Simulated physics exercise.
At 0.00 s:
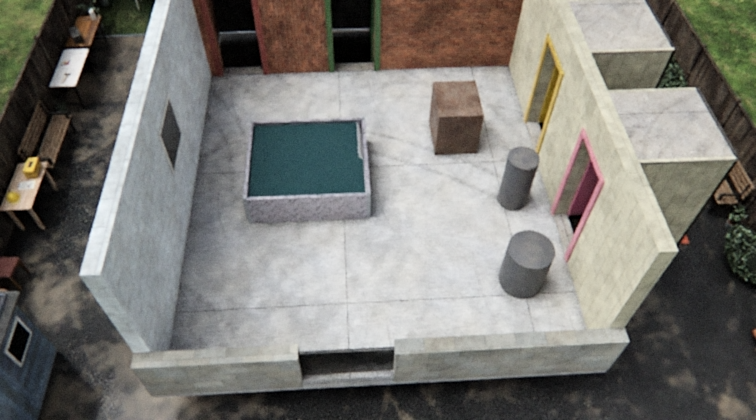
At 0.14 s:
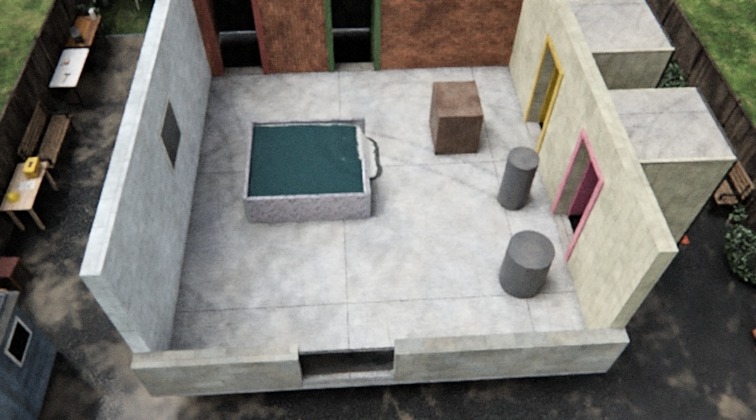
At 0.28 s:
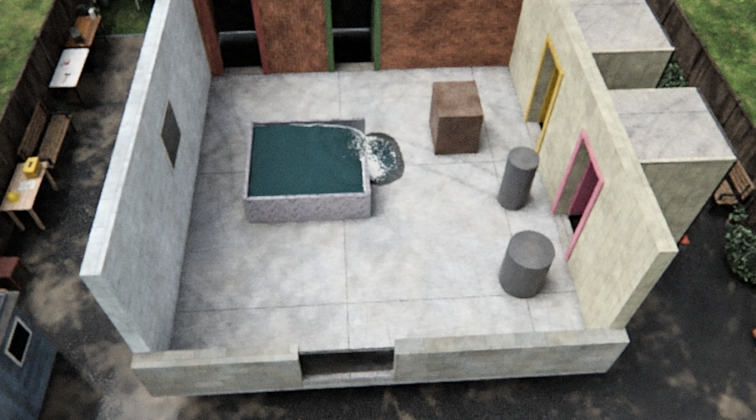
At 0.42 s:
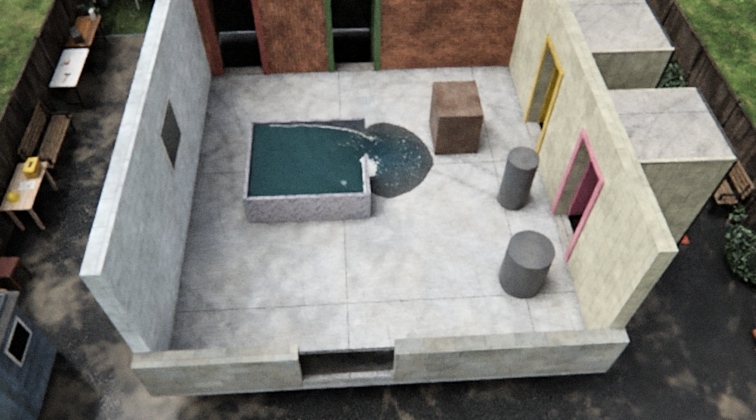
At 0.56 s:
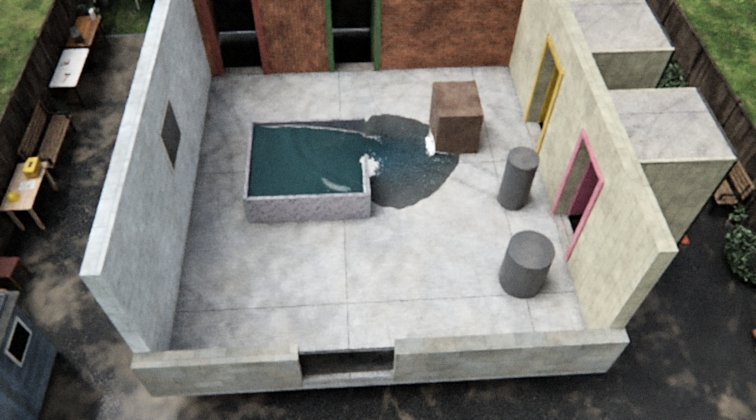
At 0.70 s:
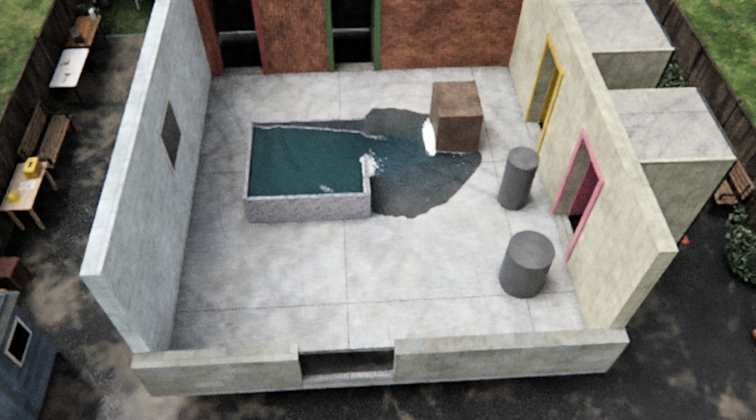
To begin with, a stone-walled tank of dark green water stands still in a walled yard with a brown block and two grey cylinders. Part of its right side bursts off, and water pours through the gap, spreading rightward across the pale floor, splashing against the block and fanning past it.
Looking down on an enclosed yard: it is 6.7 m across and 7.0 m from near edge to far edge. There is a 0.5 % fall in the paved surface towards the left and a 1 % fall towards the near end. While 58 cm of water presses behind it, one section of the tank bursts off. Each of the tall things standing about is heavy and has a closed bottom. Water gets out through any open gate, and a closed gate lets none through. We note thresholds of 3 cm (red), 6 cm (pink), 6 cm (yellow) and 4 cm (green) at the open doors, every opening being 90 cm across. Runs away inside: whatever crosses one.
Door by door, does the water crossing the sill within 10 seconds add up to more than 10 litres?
Door by door: The red door: No; the pink door: Yes; the yellow door: Yes; the green door: Yes.
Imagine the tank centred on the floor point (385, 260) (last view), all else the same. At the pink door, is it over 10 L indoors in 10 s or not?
Then: Pink past it.
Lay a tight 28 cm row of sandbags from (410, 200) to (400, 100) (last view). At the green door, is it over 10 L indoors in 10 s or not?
Then, at green, the limit is surpassed.
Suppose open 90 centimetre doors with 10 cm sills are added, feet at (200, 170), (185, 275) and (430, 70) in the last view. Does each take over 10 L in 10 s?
Result in order - not enough, not enough, more than that.
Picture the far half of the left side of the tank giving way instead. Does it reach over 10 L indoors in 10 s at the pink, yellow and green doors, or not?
Then: Pink short of it, yellow short of it, green short of it.
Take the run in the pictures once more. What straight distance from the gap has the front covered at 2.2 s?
Distance: Approx. 4.4 m.
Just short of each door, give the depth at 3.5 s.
You'd get red at 0 cm, pink at 6 cm, yellow at 7 cm, and green at 8 cm.
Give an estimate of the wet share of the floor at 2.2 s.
25 %.
After 1.4 s water covers 15 % of the floor and is deepest (36 cm) near (425, 148); red door not reached, pink door not reached, yellow door not reached, green door not reached.
After 2.2 s water covers 25 % of the floor and is deepest (32 cm) near (425, 148); red door not reached, pink door 3 cm at the sill, 0 L in, yellow door 6 cm at the sill, 0 L in, green door not reached.
After 3.5 s water covers 40 % of the floor and is deepest (22 cm) near (425, 148); red door not reached, pink door 6 cm at the sill, 0 L in, yellow door 7 cm at the sill, 3 L in, green door 8 cm at the sill, 6 L in.
After 6.0 s water covers 65 % of the floor and is deepest (16 cm) near (497, 186); red door 2 cm at the sill, 0 L in, pink door 9 cm at the sill, 16 L in, yellow door 10 cm at the sill, 17 L in, green door 7 cm at the sill, 21 L in.
After 10.0 s water covers 90 % of the floor and is deepest (11 cm) near (190, 372); red door 3 cm at the sill, 3 L in, pink door 5 cm at the sill, 24 L in, yellow door 6 cm at the sill, 34 L in, green door 4 cm at the sill, 28 L in.
